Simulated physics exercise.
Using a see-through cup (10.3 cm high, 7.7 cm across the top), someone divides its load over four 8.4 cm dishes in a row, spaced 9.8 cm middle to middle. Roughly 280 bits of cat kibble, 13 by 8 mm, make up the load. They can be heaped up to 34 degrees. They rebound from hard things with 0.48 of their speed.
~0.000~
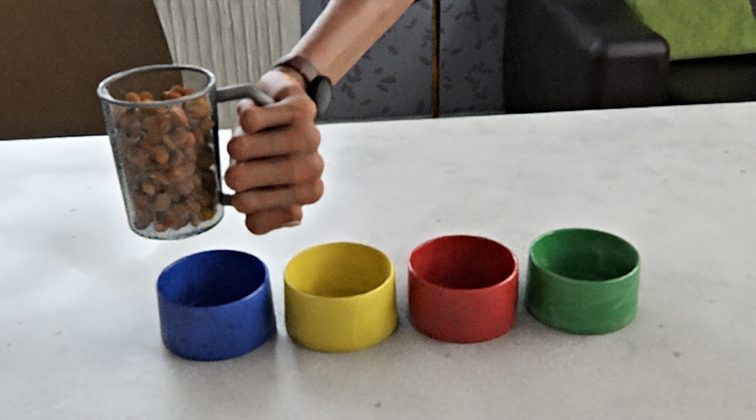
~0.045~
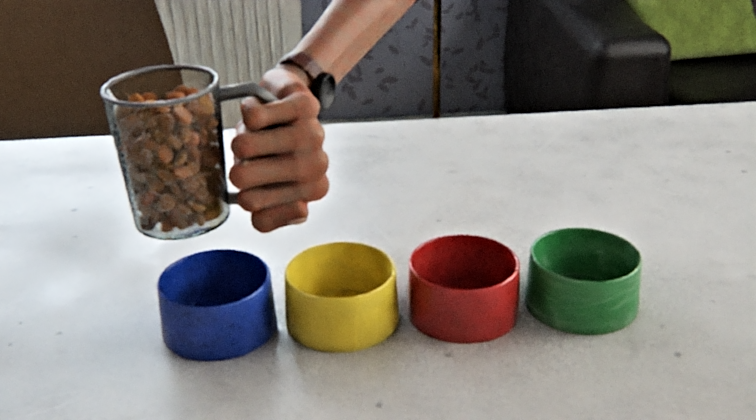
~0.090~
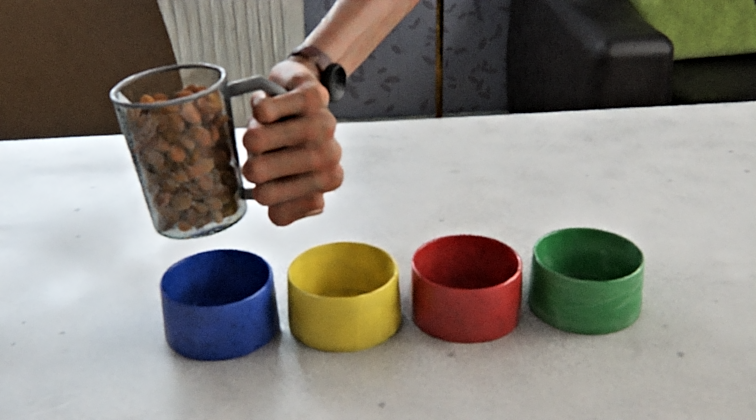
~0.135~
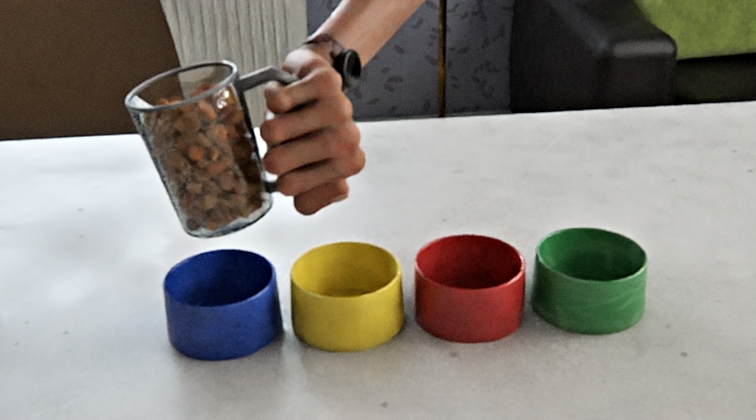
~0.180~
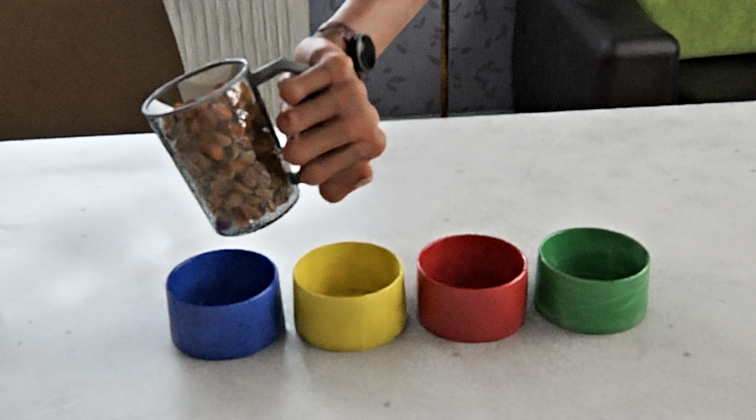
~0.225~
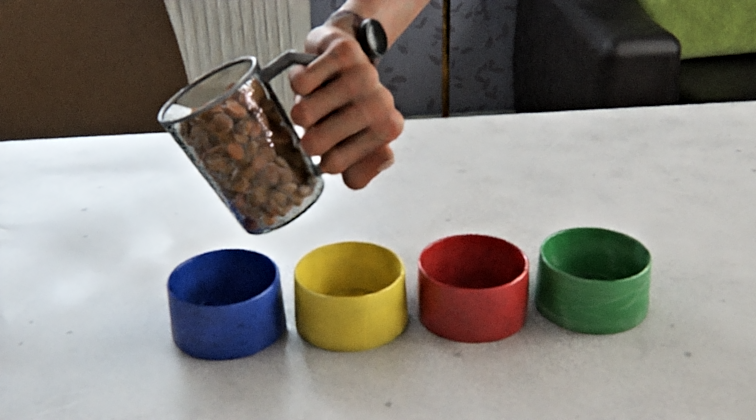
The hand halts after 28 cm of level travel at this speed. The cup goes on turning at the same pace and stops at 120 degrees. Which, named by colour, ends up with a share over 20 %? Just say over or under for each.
Red dish: It will collect a share beyond a fifth; blue dish: It will collect a share of a fifth or less; green dish: It will collect a share of a fifth or less; yellow dish: It will collect a share of a fifth or less; counter: It will collect a share of a fifth or less.
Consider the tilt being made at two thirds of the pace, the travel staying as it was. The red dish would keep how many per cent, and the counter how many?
The red dish 90, the counter 10.
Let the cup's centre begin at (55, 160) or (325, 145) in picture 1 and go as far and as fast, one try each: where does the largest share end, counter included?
Most lands at yellow the first time and at green the second time.
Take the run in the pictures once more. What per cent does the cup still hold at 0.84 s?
Some 75 per cent.
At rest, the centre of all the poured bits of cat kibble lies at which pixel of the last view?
After settling, the middle sits near (465, 283).
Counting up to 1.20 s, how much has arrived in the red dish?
About 55 per cent by then.
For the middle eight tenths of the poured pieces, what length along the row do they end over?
About 11 cm.
After 0.59 s, tilt 84 degrees; cup holds 100 %.
After 0.84 s, tilt 119 degrees; cup holds 75 %, red 5 %, yellow 10 %.
After 1.20 s, tilt 120 degrees; cup holds 25 %, red 55 %, yellow 15 %.
At rest (2.3 s), red 80 %, blue 0 %, green 0 %, yellow 15 %, counter 10 %.
